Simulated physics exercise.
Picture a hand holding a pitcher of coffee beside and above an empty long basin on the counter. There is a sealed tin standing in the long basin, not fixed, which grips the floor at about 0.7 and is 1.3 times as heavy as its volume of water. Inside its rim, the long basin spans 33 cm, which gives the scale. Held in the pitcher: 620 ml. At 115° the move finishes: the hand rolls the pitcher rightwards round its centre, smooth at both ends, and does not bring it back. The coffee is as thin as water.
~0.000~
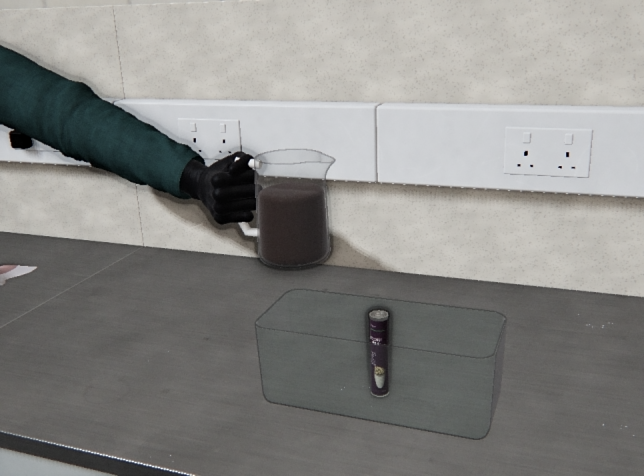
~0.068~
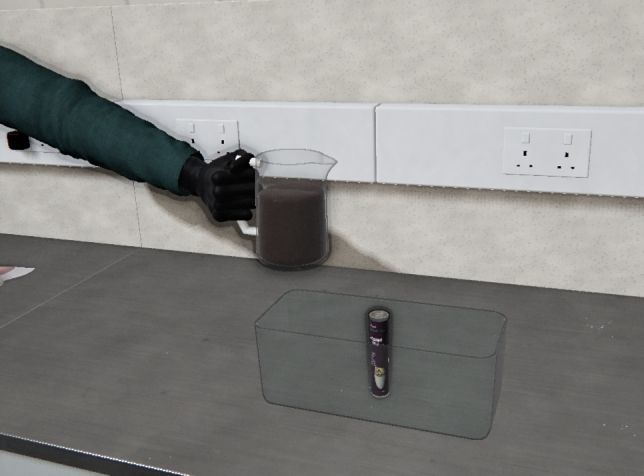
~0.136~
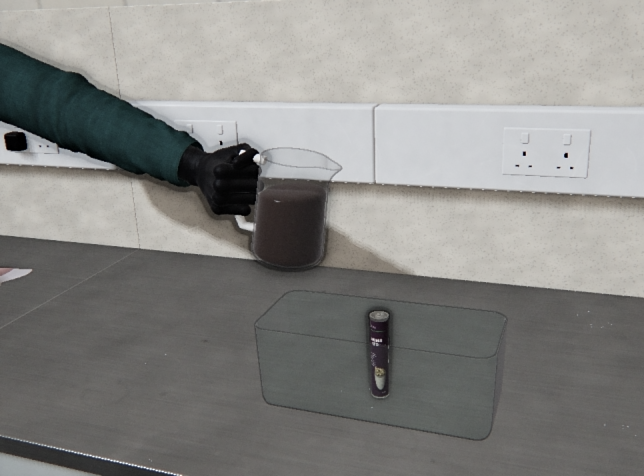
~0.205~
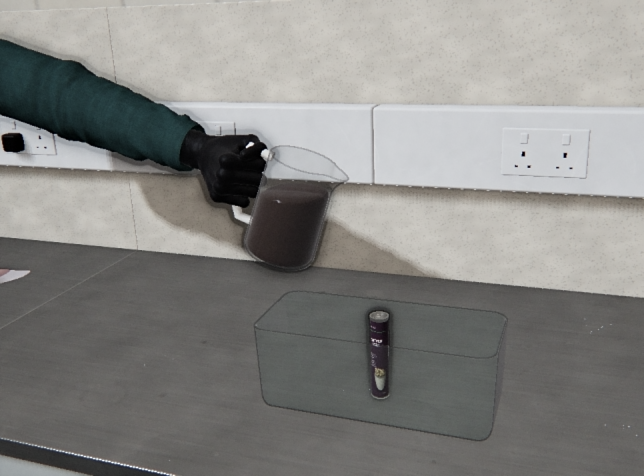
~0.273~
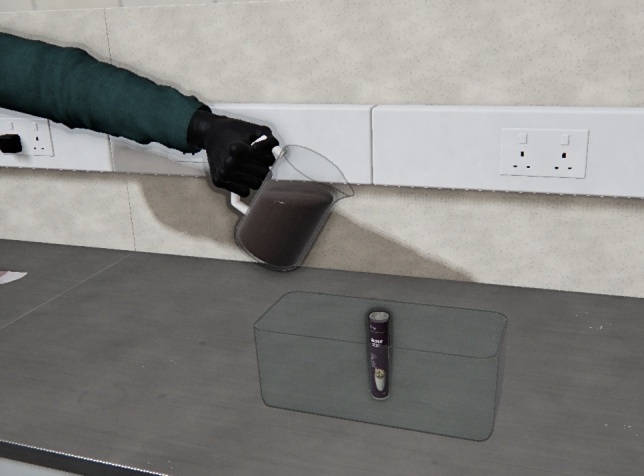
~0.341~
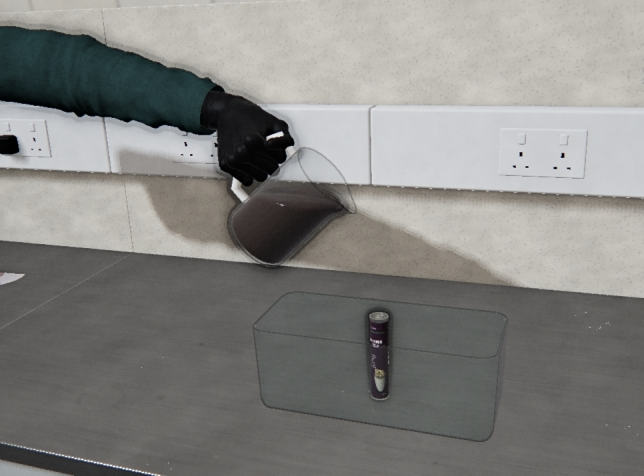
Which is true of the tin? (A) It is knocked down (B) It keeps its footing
It is knocked down.
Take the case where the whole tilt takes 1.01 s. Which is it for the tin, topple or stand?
It tumbles over, then.
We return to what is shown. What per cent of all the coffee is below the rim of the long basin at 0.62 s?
About 10 per cent.
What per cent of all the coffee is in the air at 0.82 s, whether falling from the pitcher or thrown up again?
Near 16 percent.
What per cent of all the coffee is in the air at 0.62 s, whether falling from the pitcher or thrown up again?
At that moment, about 24 percent.
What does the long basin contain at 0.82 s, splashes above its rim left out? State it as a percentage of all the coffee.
About 68 %.
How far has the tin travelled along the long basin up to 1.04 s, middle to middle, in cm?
Close to 8 cm.
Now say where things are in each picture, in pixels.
Tilt 0°; pouring edge (335, 160); surface from (263, 187) to (323, 192); the long basin's rim runs from (272, 307) to (501, 337); the tin's top is at (379, 318), in the first frame.
Tilt 2°; pouring edge (337, 162); surface from (263, 188) to (324, 192), in the second frame.
Tilt 9°; pouring edge (342, 168); surface from (264, 189) to (325, 193), in the third frame.
Tilt 19°; pouring edge (349, 179); surface from (263, 195) to (329, 194), in the fourth frame.
Tilt 32°; pouring edge (354, 194); surface from (254, 203) to (334, 197), in the fifth frame.
Tilt 47°; pouring edge (356, 213); surface from (242, 205) to (342, 202), in the sixth frame.
After 0.62 s the tilt is 105° and 66 per cent is still to pour; the tin stands where it began.
After 0.82 s the tilt is 115° and 15 per cent is still to pour; the tin stands where it began.
After 1.04 s the tilt is 115° and 1 per cent is still to pour; the tin lies on its side.
After 1.27 s the tilt is 115° and 0 per cent is still to pour; the tin lies on its side.
In the end the tin lies on its side.
